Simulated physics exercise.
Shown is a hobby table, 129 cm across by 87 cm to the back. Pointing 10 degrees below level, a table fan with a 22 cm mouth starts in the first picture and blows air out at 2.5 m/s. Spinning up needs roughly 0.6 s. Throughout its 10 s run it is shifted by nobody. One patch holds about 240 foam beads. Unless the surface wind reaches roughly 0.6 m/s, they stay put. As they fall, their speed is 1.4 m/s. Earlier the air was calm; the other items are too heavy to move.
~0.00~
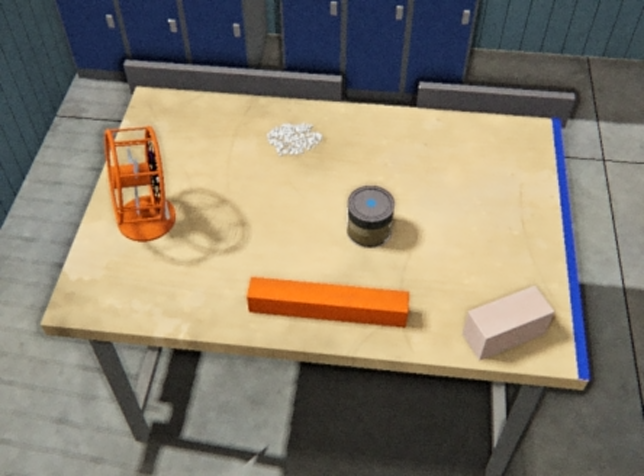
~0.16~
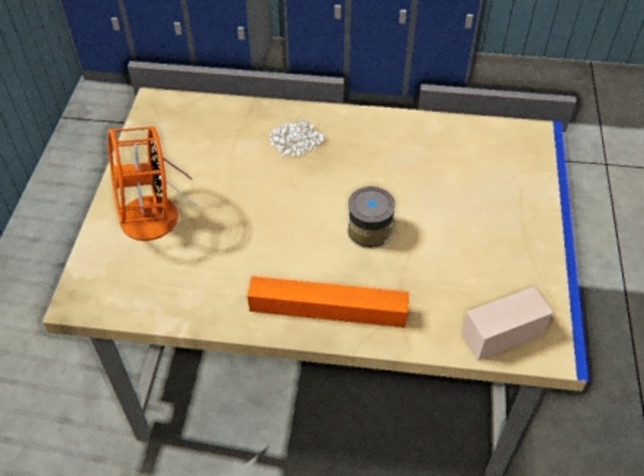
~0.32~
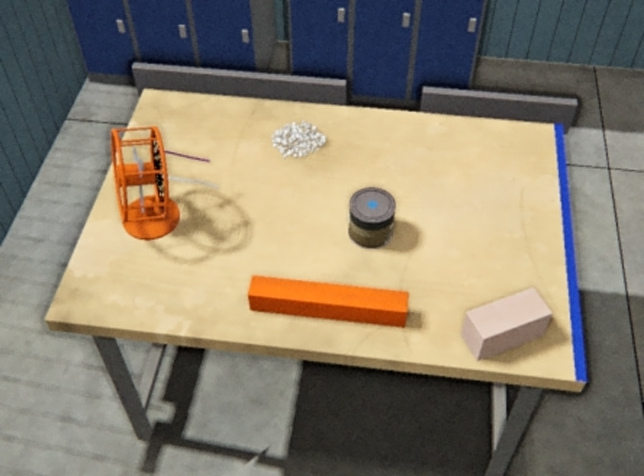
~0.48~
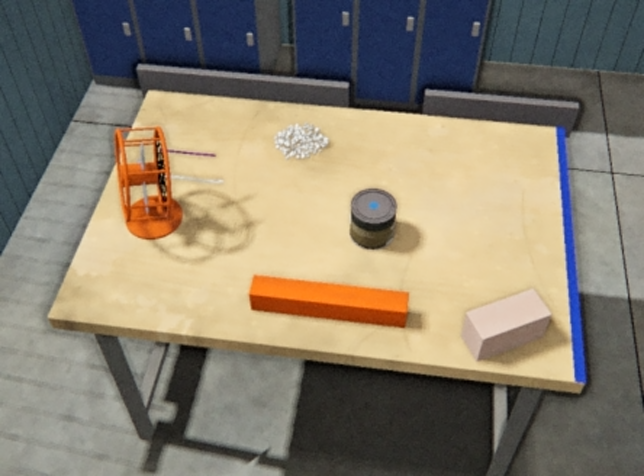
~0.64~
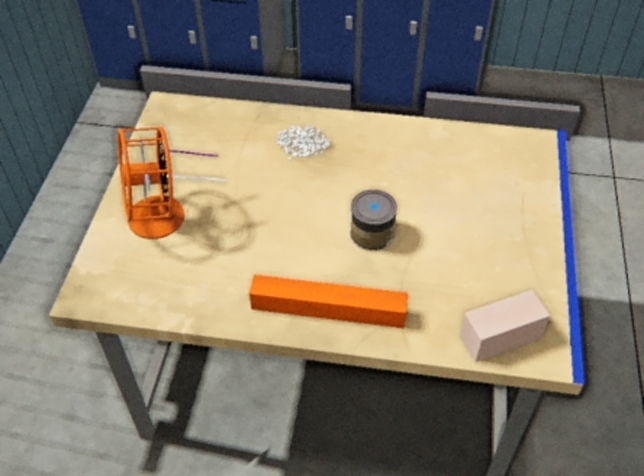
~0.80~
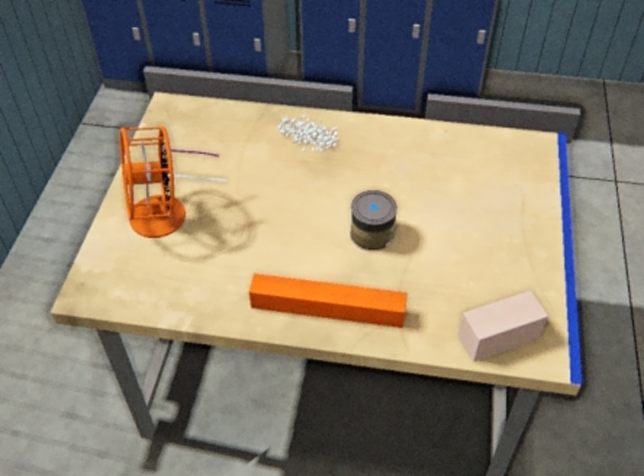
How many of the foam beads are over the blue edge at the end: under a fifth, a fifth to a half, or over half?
Over the blue edge you get fewer than one in five of them.
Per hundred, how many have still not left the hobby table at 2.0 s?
Around 40 %.
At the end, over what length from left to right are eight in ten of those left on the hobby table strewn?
About 10 cm.
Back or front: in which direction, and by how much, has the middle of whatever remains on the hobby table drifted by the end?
Rearward, some 15 cm.
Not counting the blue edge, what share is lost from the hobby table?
Near 70 %.
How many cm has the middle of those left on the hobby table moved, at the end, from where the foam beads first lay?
15 cm.
After 2.0 s the count stands so, 0 % are over the blue edge; the middle of those still in play is near (306, 106).
After 3.2 s the count stands so, 0 % are over the blue edge; the middle of those still in play is near (302, 105).
After 5.5 s the count stands so, 0 % are over the blue edge; the middle of those still in play is near (302, 105).
After 10.0 s, at the end, 0 % are over the blue edge; the middle of those still in play is near (302, 105).
